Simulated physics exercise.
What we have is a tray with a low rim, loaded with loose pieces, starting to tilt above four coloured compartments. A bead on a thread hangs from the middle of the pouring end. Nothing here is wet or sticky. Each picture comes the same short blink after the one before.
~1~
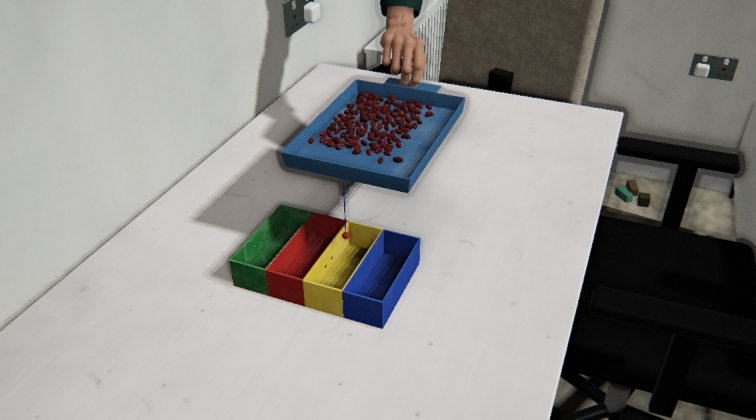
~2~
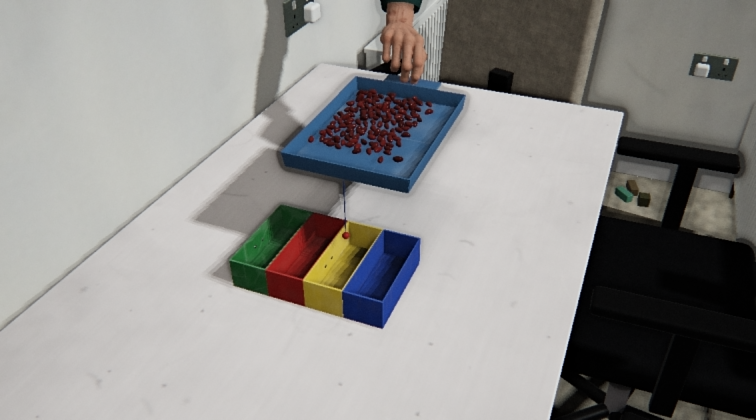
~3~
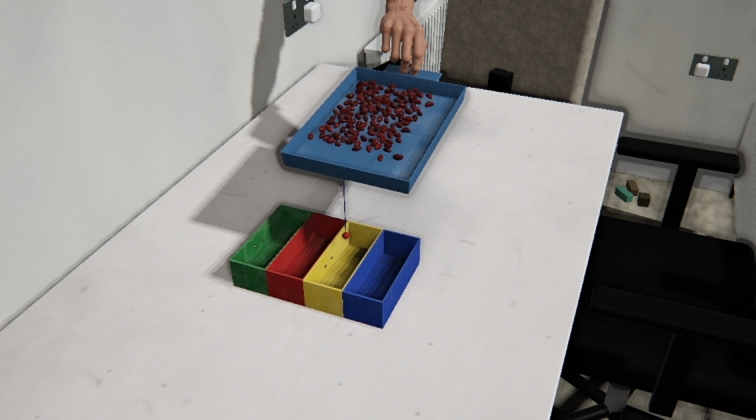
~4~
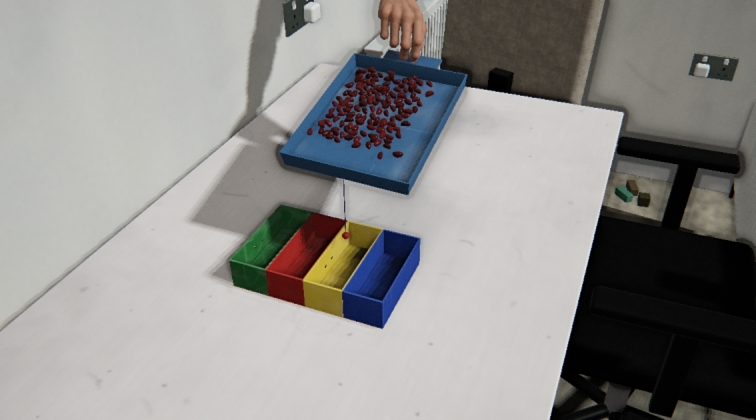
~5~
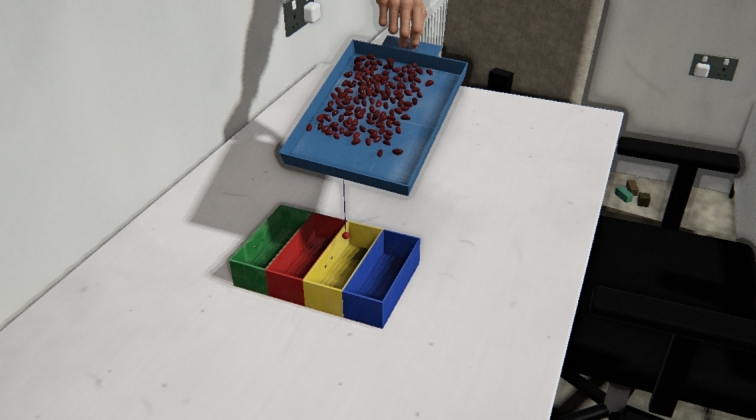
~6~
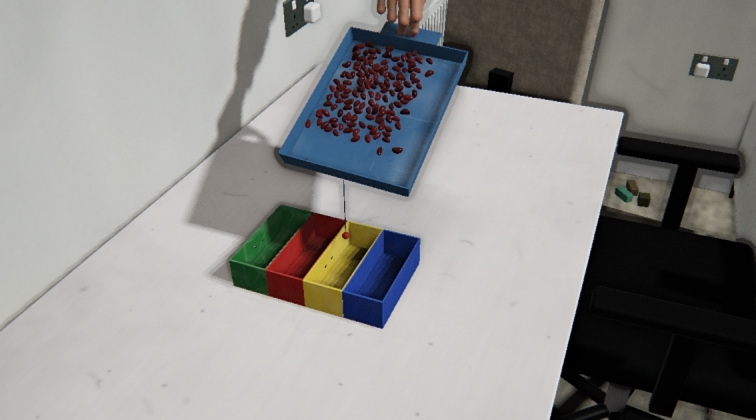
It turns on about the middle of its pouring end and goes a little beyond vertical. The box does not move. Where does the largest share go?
Most goes to the blue cell.
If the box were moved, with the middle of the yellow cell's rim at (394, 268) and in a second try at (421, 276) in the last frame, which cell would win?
One: The yellow cell. Two: The cell in red.
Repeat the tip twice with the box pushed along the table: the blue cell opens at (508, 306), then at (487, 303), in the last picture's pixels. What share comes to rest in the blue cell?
Roughly 0 per cent, and 0 per cent.
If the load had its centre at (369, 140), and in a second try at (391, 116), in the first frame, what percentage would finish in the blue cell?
Near 40 % and 40 %.
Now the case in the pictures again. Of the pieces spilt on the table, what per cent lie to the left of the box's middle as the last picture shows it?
Some 20 per cent.
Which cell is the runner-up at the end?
In second place: The cell in yellow.
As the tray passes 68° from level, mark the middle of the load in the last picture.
Around (361, 167).
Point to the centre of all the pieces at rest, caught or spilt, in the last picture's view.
Near (363, 297).
Soon after the last picture, tray tipped steeply; nearly all on the tray; a stray few falling or outside the box.
A little later, tray tipped past a quarter turn; about half on the tray; a small part in the blue cell; a small part in the yellow cell; a stray few in the red cell; about a quarter falling or outside the box.
Later still, tray tipped past a quarter turn; about a third in the blue cell; about a quarter in the yellow cell; a small part in the red cell; about a quarter falling or outside the box.
At rest, tray tipped past a quarter turn; about a third in the blue cell; about a quarter in the yellow cell; a small part in the red cell; none in the green cell; about a quarter outside the box.
